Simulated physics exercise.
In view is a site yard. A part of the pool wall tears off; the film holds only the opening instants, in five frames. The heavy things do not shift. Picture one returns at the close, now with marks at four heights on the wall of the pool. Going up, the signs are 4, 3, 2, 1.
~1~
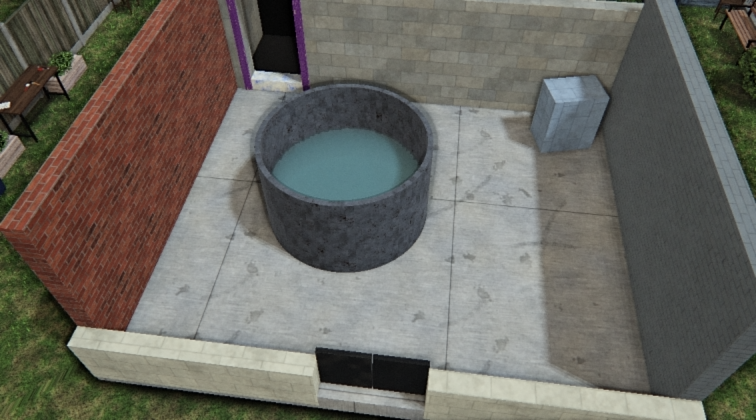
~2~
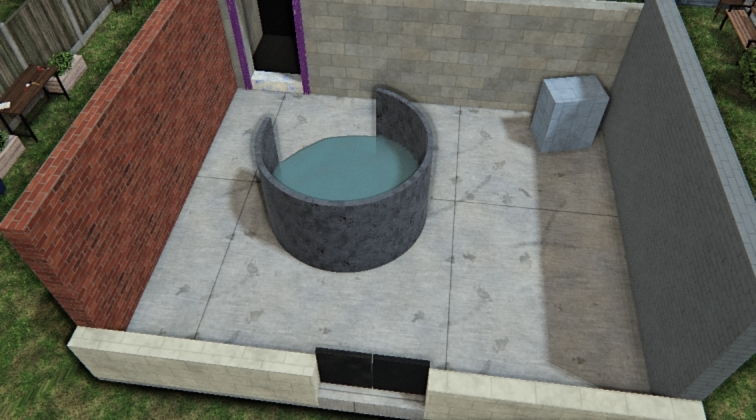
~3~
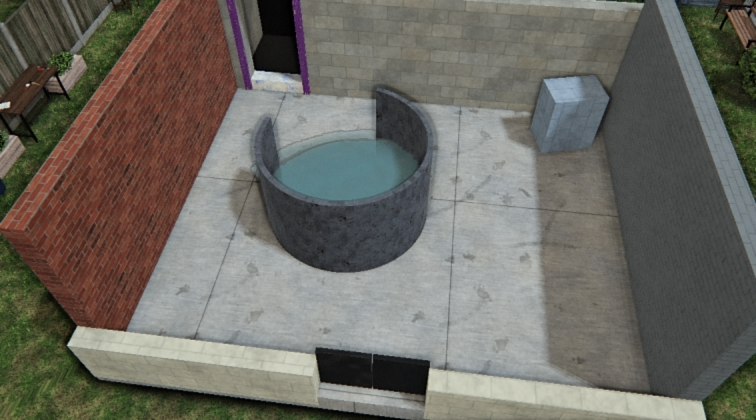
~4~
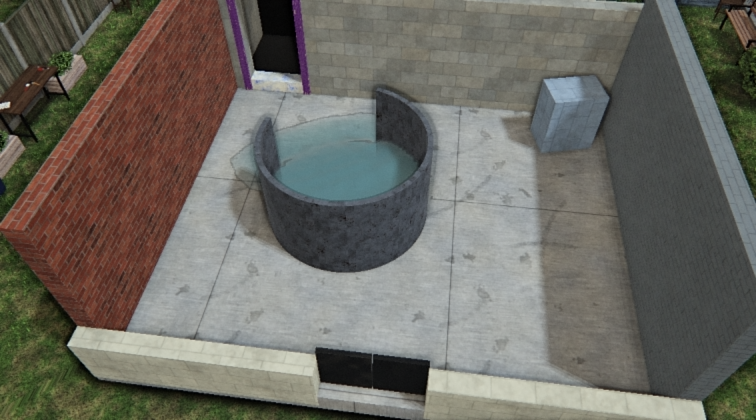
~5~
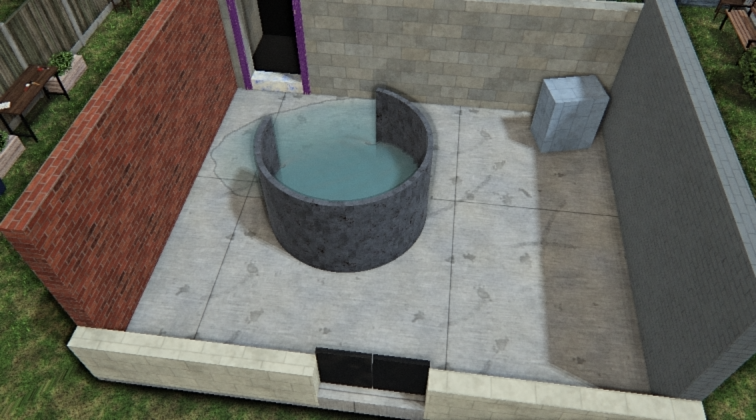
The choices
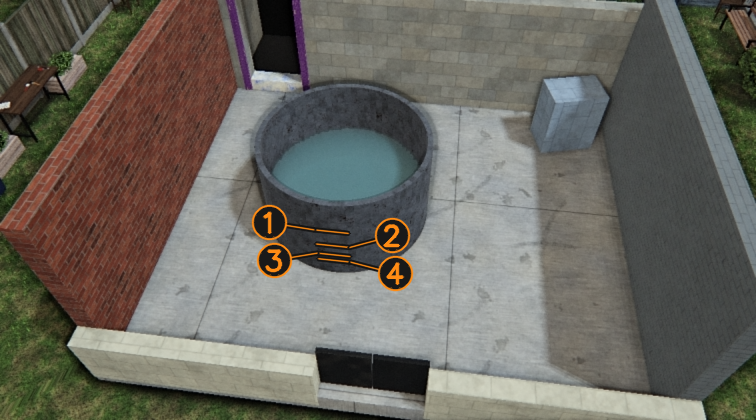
A round dark grey stone pool of blue-green water stands left of centre on a pale concrete yard, seen from above by a still camera. A red brick wall rises on the left, a grey wall on the right, with a purple-framed doorway behind, a pale metallic box at back right and a dark shut gate in front. The pool's back section vanishes, and water spreads out through the gap across the ground behind and leftward.
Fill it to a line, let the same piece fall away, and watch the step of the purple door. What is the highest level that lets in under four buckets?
I would pick level 3.
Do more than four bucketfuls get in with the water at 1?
Yes, it does.
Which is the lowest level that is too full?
2.
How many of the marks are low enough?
Two of the four.
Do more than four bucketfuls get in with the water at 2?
Yes.
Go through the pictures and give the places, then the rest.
The first frame shows water in the pool at rest, its middle at (347, 179); foot of the purple doorway at (278, 91); shut gate at (373, 360).
In the second frame, water covers 2 % of the ground, its front hidden from here.
In the third frame, water covers 4 % of the ground, its front hidden from here.
In the fourth frame, 9 % of the ground under water, visible out to (237, 160).
In the fifth frame, 15 % of the ground under water, visible out to (219, 156).
In orange, 1 at (331, 231); 2 at (332, 245); 3 at (333, 254); 4 at (334, 260); from the bottom up 4, 3, 2, 1.
Choosing 1, dozens of bucketfuls pour in.
Choosing 2, about 9 bucketfuls get in.
Choosing 3, a bucket or two gets in.
Choosing 4, nothing gets over.
